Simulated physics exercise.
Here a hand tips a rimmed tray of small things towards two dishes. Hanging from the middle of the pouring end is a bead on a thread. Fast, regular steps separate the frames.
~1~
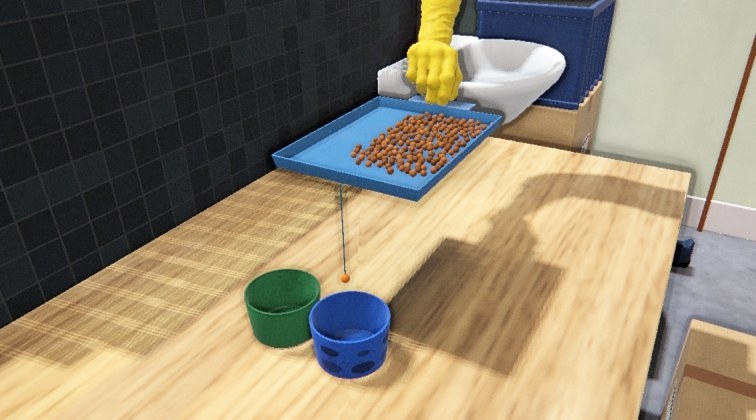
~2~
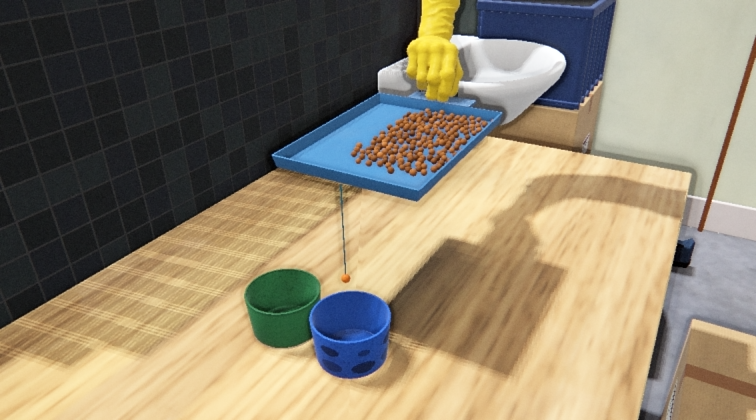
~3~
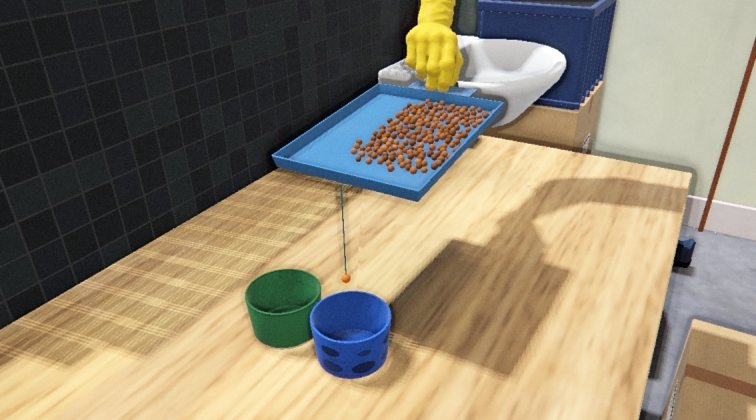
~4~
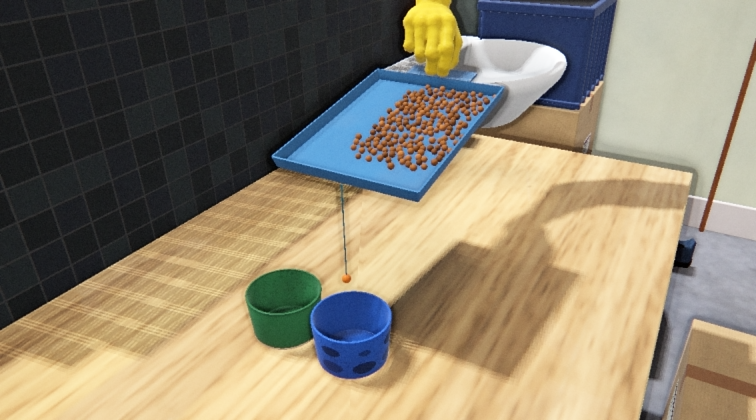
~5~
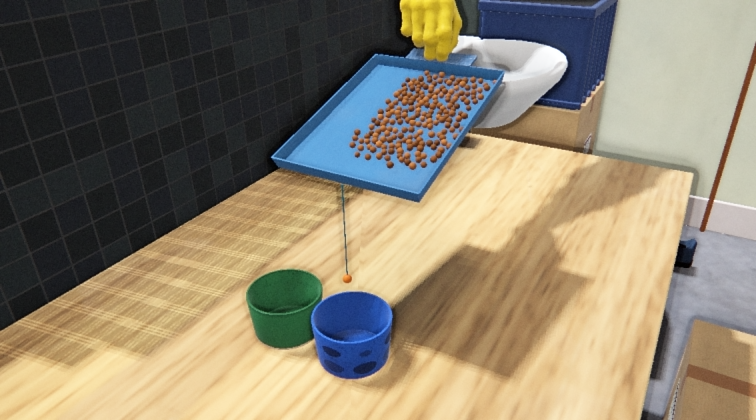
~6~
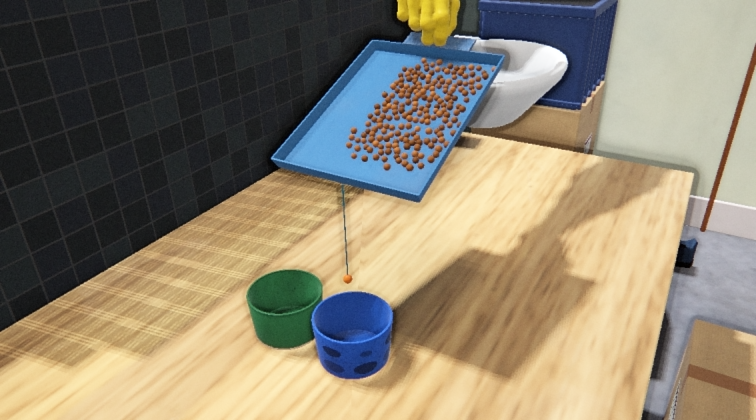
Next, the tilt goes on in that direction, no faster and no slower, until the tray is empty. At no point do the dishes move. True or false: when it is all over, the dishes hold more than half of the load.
True.
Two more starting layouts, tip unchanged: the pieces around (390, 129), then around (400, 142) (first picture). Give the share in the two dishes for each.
You'd get about 70 per cent first and about 70 per cent second.
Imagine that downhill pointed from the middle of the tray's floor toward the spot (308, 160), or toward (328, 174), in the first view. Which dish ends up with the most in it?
Number one favours the left of the two; number two favours the left of the two.
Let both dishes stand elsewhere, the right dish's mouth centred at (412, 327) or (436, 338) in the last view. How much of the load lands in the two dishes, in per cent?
Roughly 50% first, roughly 50% second.
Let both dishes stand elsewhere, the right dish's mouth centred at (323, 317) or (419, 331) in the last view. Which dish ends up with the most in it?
The dish at right, then the dish at left.
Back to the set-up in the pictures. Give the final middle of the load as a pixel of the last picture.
Centre at rest: Close to (346, 356).
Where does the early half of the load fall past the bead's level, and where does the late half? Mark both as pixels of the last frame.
I'd say close to (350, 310) at first and close to (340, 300) later on.
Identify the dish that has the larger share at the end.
The one that comes out ahead is the rightward one.
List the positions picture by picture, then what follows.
Corners of the pouring end near (275, 155) and (417, 188), level; middle of the load near (424, 140), cereal balls; left dish near (260, 327); right dish near (329, 356); bead on its thread near (345, 279), in the first frame.
Corners of the pouring end near (276, 155) and (417, 188), level; middle of the load near (425, 138), in the second frame.
Corners of the pouring end near (276, 155) and (417, 189), tipped barely, level across its low end; middle of the load near (425, 132), in the third frame.
Corners of the pouring end near (275, 155) and (417, 190), tipped a little, level across its low end; middle of the load near (425, 123), in the fourth frame.
Corners of the pouring end near (275, 156) and (417, 191), tipped clearly, level across its low end; middle of the load near (424, 114), in the fifth frame.
Corners of the pouring end near (275, 157) and (417, 192), tipped clearly, level across its low end; middle of the load near (421, 108), the bulk on the move; left dish near (263, 328); right dish near (331, 356), in the sixth frame.
Shortly afterwards, tray tipped steeply; near two thirds on the tray; only a few in the right dish; only a few in the left dish; a little outside both; near a quarter in the air.
Next, tray tipped past a quarter turn; near a quarter on the tray; near a quarter in the right dish; a little in the left dish; near a quarter outside both; near a third in the air.
Some moments later, tray tipped past a quarter turn; near half in the right dish; near a quarter in the left dish; near a third outside both.
In the end, tray tipped past a quarter turn; near half in the right dish; near a quarter in the left dish; near a third outside both.
